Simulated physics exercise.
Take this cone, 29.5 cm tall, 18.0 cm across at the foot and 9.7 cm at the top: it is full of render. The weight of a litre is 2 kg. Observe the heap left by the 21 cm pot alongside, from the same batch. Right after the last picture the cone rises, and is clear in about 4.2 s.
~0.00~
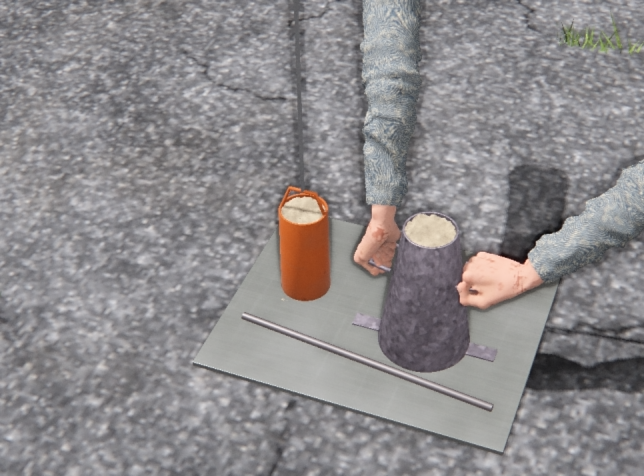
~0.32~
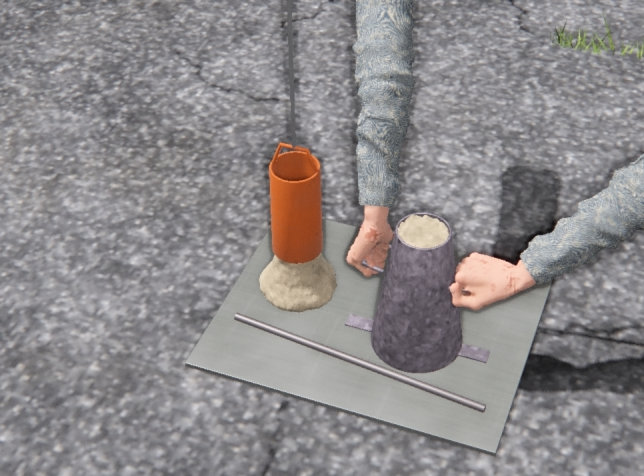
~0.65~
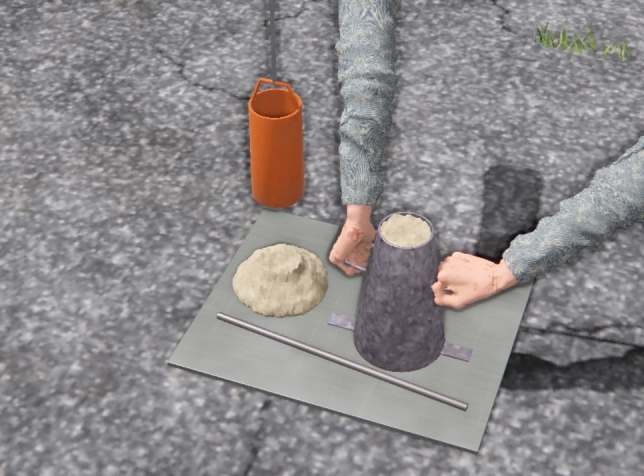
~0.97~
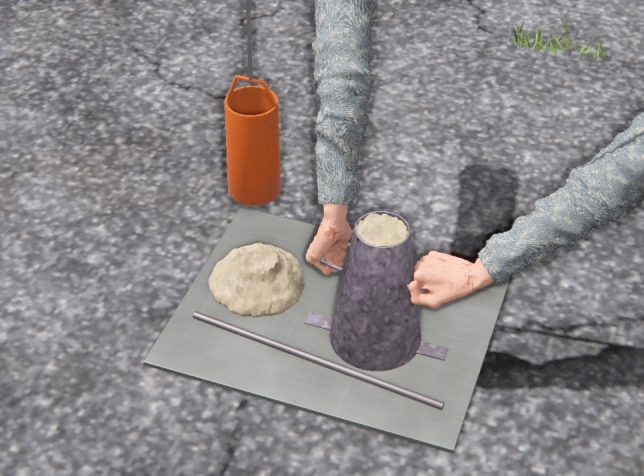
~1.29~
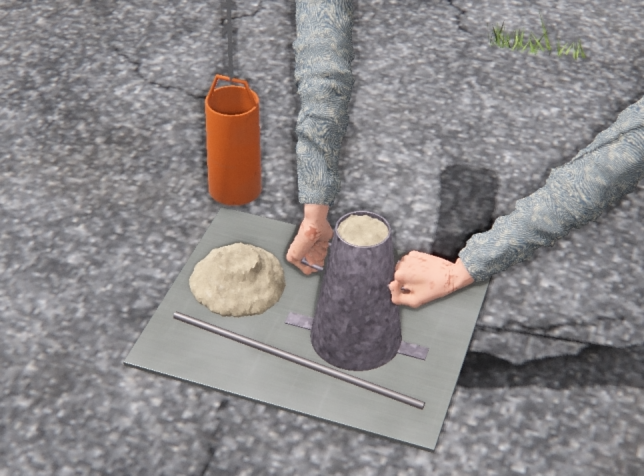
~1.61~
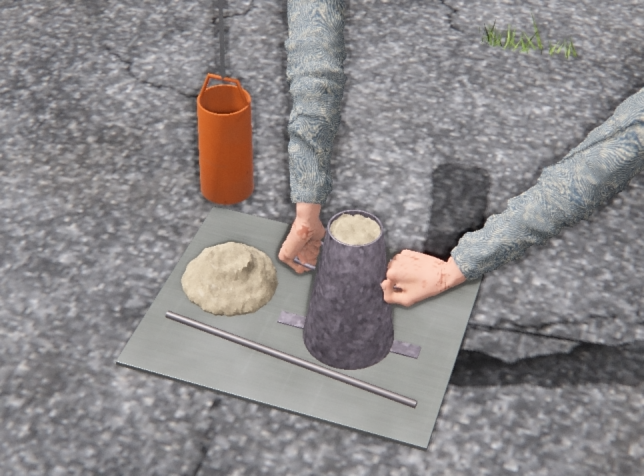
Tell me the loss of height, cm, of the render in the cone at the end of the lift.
Close to 19 cm.
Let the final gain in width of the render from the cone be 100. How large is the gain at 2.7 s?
90 per cent.
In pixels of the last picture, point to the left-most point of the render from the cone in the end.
Near (266, 335).
After 2.7 s, the cone is up 7.3 cm; the render has come down 17 cm to 13 cm and is 32 cm wide.
After 3.7 s, the cone is up 18 cm; the render has come down 19 cm to 11 cm and is 34 cm wide.
After 4.8 s, the cone is up 30 cm; the render has come down 19 cm to 11 cm and is 34 cm wide.
After 6.0 s, the cone is clear; the render has come down 19 cm to 11 cm and is 34 cm wide.
After 6.5 s, at rest, the cone is clear; the render has come down 19 cm to 11 cm and is 34 cm wide.
